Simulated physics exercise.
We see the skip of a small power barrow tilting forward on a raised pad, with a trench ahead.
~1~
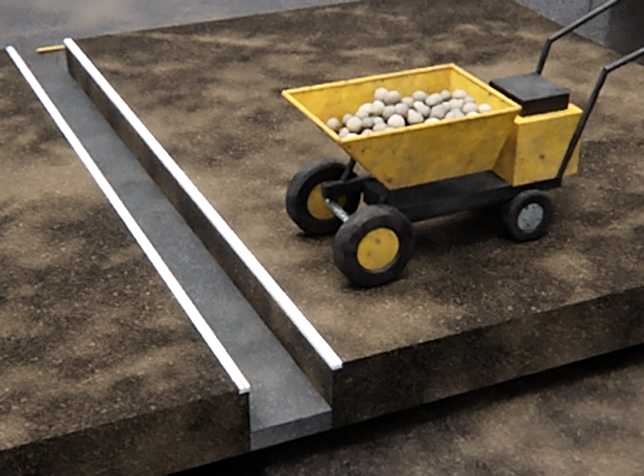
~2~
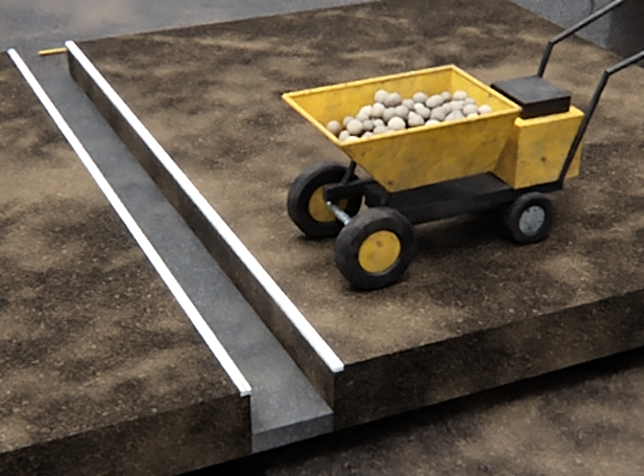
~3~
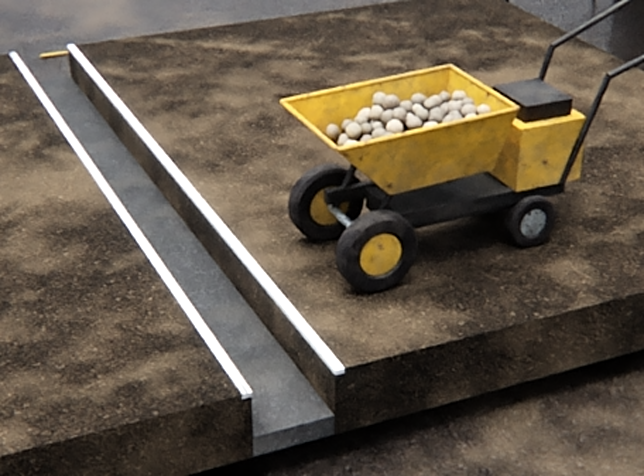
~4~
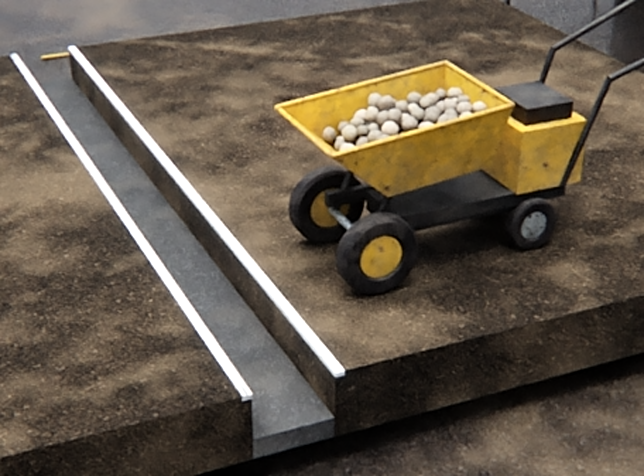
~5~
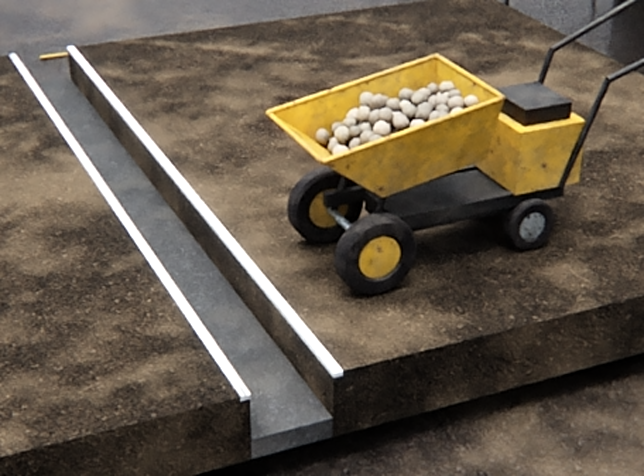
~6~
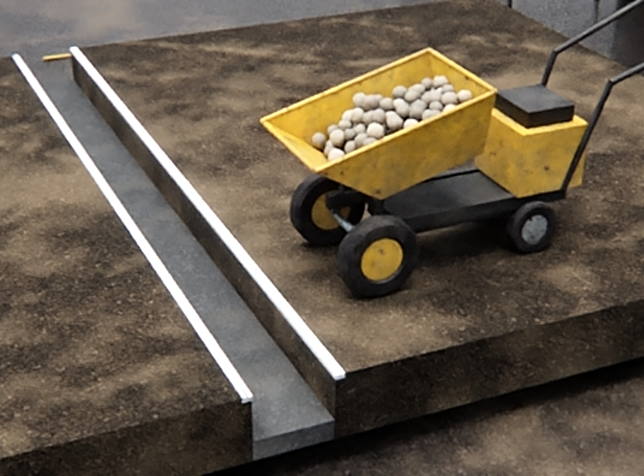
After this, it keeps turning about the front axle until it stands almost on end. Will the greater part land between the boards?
The trench ends with more than half of it.
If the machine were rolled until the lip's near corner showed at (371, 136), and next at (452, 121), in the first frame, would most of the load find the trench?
First over half, then below a half.
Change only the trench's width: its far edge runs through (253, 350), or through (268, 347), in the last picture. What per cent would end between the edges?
Near 30 % and 0 %.
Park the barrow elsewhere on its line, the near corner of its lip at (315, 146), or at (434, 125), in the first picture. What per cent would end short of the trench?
Roughly 0 per cent, and 40 per cent.
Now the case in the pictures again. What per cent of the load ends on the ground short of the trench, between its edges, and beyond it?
In per cent, short 0, between 70 and beyond 30.
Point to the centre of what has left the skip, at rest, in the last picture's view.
At about (204, 322).
Just after the last frame, skip tipped steeply; every one in the skip.
A moment on, skip tipped right over; roughly two thirds in the skip; roughly a quarter in or heaped over the trench; just a few beyond it; about a tenth falling.
Further on, skip tipped right over; roughly two thirds in or heaped over the trench; roughly a quarter beyond it.
When it is over, skip tipped right over; roughly two thirds in or heaped over the trench; roughly a quarter beyond it.
